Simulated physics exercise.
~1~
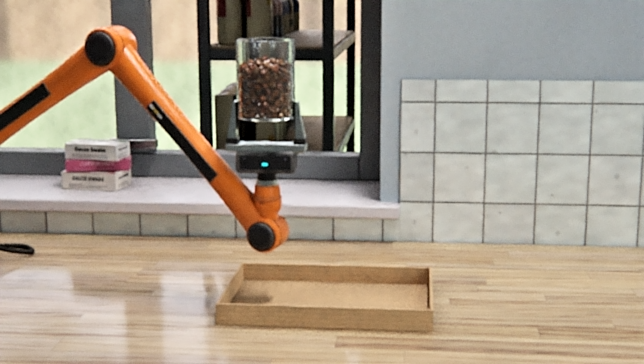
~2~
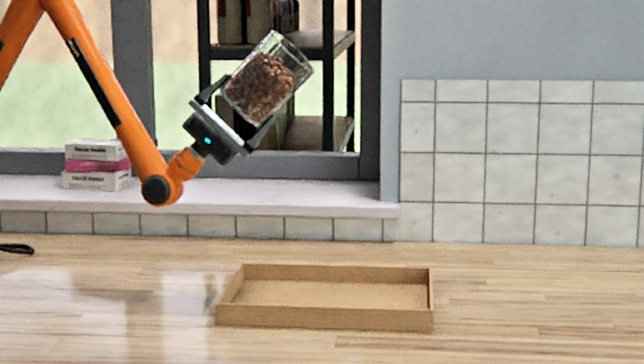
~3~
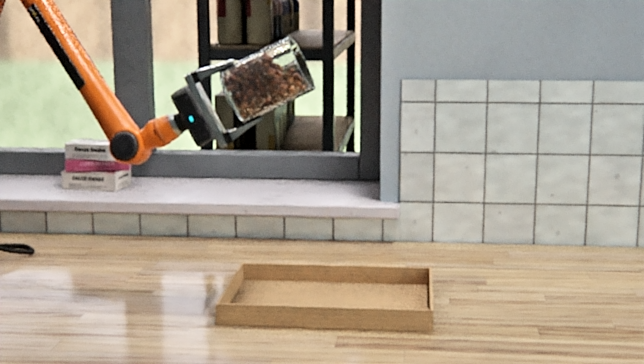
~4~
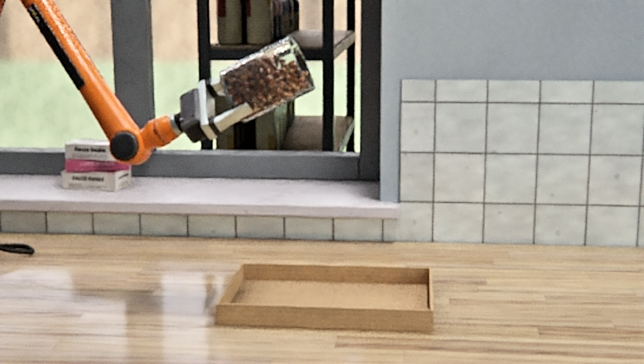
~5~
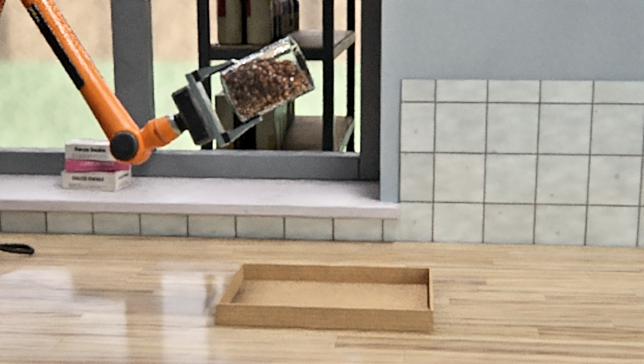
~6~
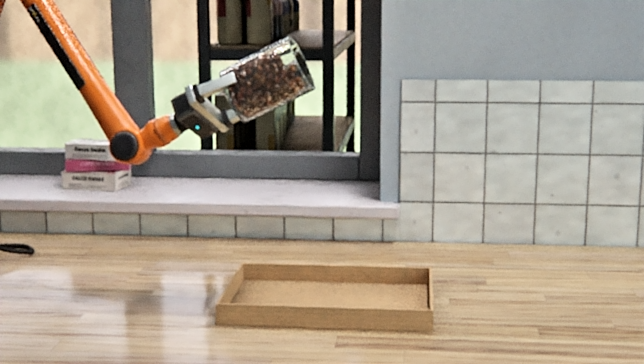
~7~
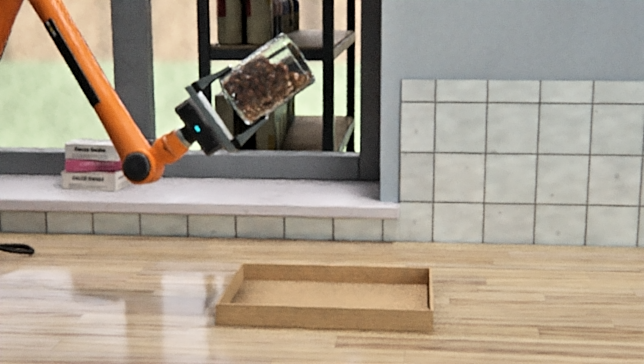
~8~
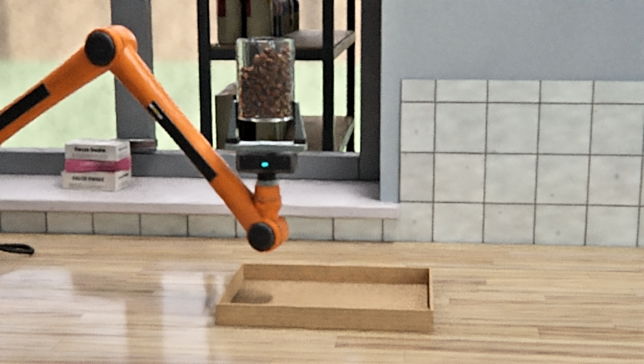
Orange robot arm tilting a clear beaker of brown pellets above an empty tray, rolling it, then returning it upright, nothing spilled.
